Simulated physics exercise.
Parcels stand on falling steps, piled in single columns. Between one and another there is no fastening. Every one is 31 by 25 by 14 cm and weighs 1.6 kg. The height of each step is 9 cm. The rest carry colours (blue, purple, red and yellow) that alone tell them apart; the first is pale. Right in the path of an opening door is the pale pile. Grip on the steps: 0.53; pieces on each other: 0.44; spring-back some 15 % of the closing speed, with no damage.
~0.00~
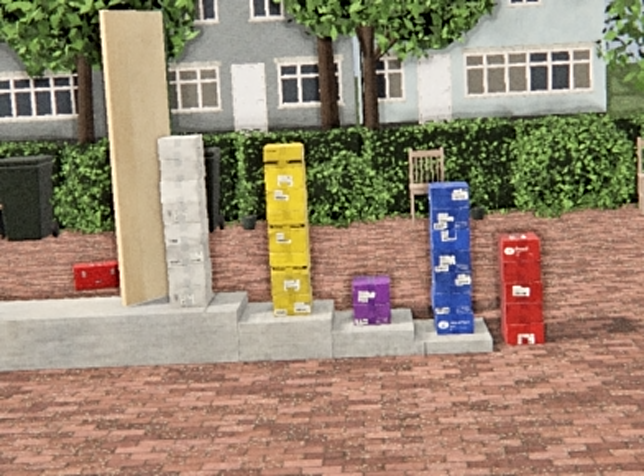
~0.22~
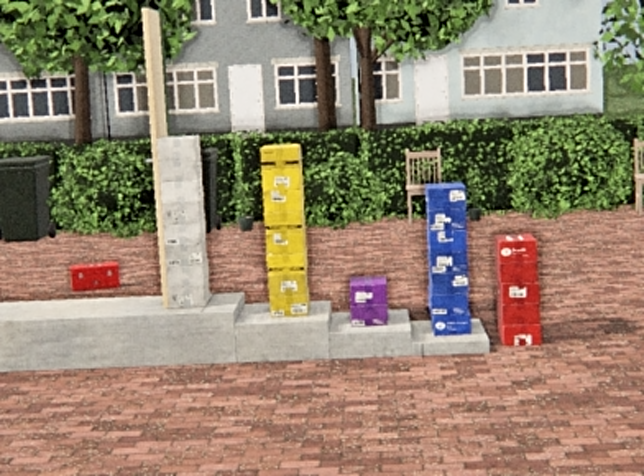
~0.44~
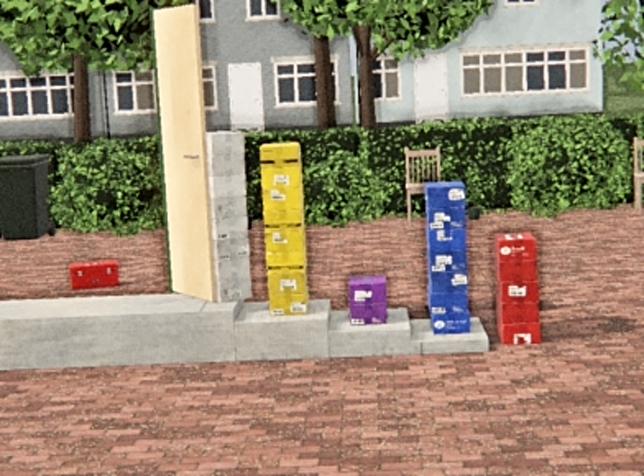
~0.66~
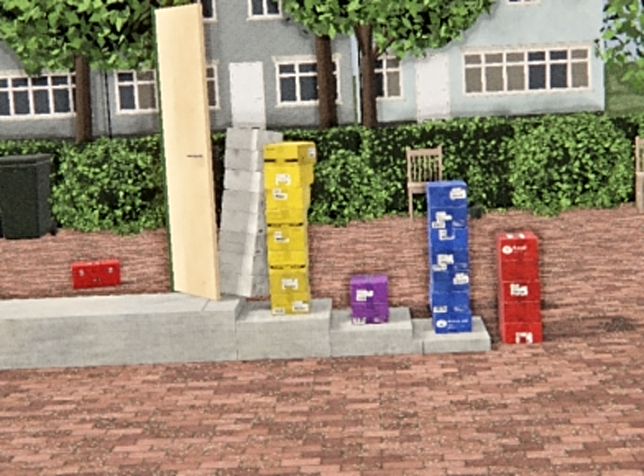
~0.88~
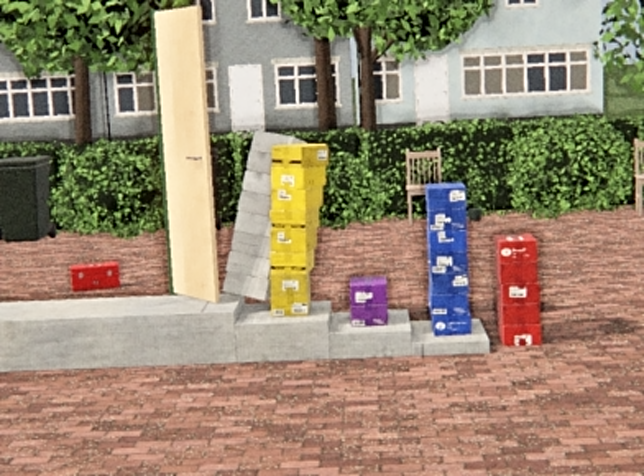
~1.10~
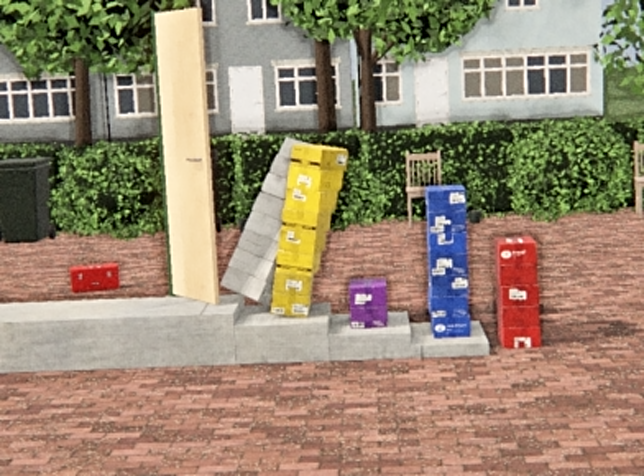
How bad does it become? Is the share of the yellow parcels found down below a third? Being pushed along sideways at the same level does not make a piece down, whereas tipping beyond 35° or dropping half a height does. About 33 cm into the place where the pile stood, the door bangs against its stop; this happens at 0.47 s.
No, it is above a third.
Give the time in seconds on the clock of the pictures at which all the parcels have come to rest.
Around 3.0 seconds.
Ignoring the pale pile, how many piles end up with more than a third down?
Total count: 1.
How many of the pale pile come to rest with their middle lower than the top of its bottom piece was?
8 pieces, pale ones.
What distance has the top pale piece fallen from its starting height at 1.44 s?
Drop so far: Roughly 65 cm.
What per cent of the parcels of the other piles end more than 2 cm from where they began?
That makes 70 percent.
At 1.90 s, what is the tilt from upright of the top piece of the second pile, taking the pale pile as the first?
Lean: Near 30 degrees.
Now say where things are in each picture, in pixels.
In the first picture (pixels give the middle of a visible side), door edge (106, 72) 31° before square; top yellow parcel (283, 157); top purple parcel (371, 294); none of the others has stirred.
Door edge (149, 70) 3° past square; top yellow parcel (280, 158), in the second picture.
Door edge (199, 66) 37° past square; top yellow parcel (279, 157), in the third picture.
Door edge (203, 65) 39° past square, top of the pale pile leaning 10°; top yellow parcel (281, 156) 53 mm from its place; movement in 3 of them, in the fourth picture.
Door edge (203, 67) 39° past square, top of the pale pile leaning 17°; top yellow parcel (287, 157) 13 cm from its place; movement in 7 of them, in the fifth picture.
Door edge (203, 69) 39° past square, top of the pale pile leaning 31°; top yellow parcel (306, 158) 9° from how it stood; top red parcel (518, 254); movement in 8 of them, in the sixth picture.
After 1.44 s, 8 of the pale pile down; 1 of the 8 yellow parcels down (1 of 22 in all colours); top yellow parcel 26° from how it stood, 9 cm lower.
After 1.90 s, 8 of the pale pile down; 8 of the 8 yellow parcels down (8 of 22 in all colours); top yellow parcel 28° from how it stood, 38 cm lower; top blue parcel 6° from how it stood.
In the end (3.4 s), 8 of the pale pile down; 8 of the 8 yellow parcels down (9 of 22 in all colours); top yellow parcel 64 cm lower; top blue parcel upside down. That is 100 per cent. From the last view, middles, top yellow parcel near (420, 249).
